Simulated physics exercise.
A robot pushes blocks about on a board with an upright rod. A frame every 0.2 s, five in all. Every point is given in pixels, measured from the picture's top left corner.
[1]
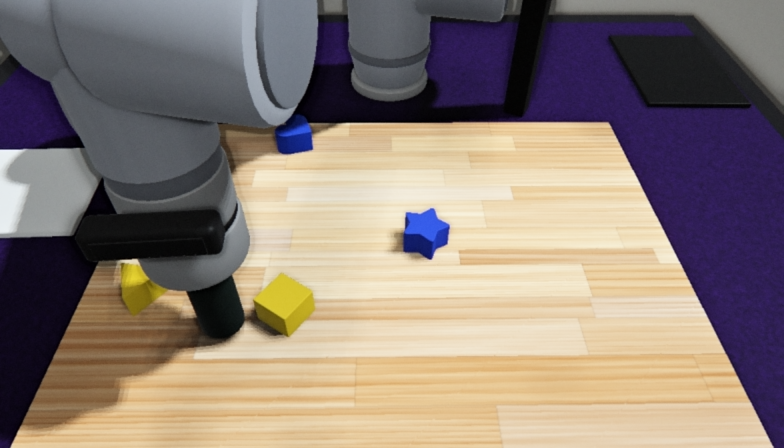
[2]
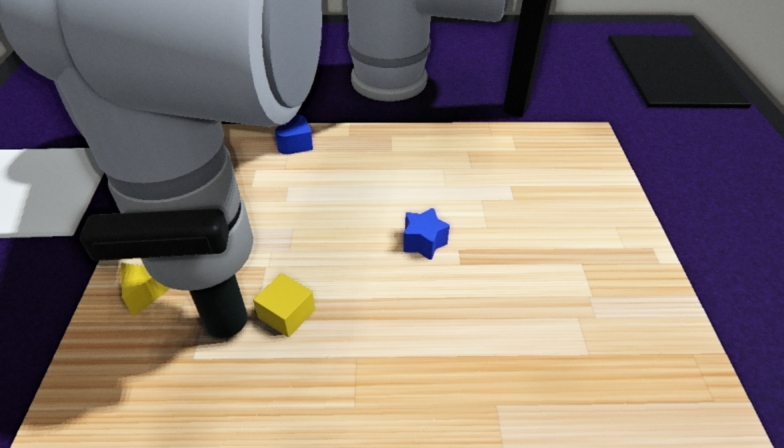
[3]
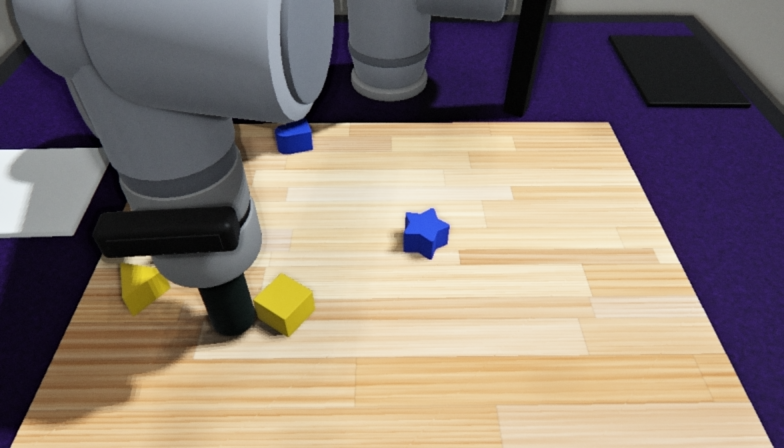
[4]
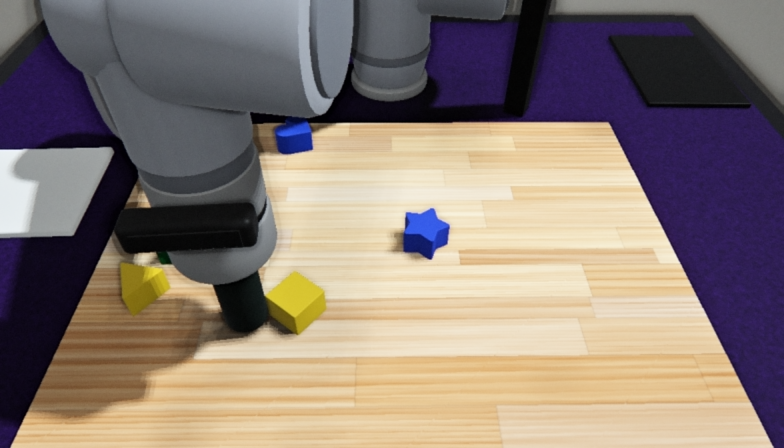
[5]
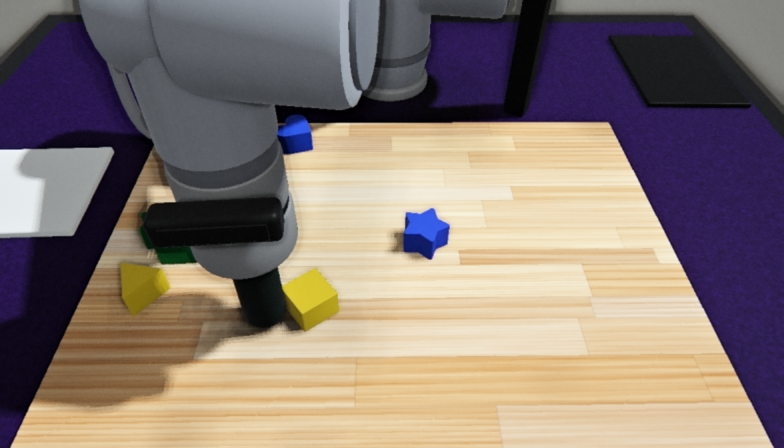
A gray robot arm with a dark rod edged right across a wooden board and nudged a yellow block a short way right, while the blue star and the other yellow block stayed put.
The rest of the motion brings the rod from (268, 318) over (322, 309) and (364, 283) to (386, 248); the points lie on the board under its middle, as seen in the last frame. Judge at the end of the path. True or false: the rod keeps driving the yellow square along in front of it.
The statement is incorrect.
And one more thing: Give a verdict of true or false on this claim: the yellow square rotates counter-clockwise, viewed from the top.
The statement is incorrect.
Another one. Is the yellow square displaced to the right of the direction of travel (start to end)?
Answer: Yes.
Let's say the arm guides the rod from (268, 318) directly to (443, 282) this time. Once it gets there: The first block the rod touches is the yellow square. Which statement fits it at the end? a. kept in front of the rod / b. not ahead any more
a.
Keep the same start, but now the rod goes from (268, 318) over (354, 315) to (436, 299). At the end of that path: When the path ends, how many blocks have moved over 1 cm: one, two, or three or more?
Count: 1.
What follows on the original path. One third of the way, rod (322, 302); yellow square (361, 278).
Two thirds of the way, rod (365, 276); yellow square (405, 264), turned 45° clockwise.
At the end, rod (386, 241); yellow square (412, 263), turned 60° clockwise; blue star-shaped block still.
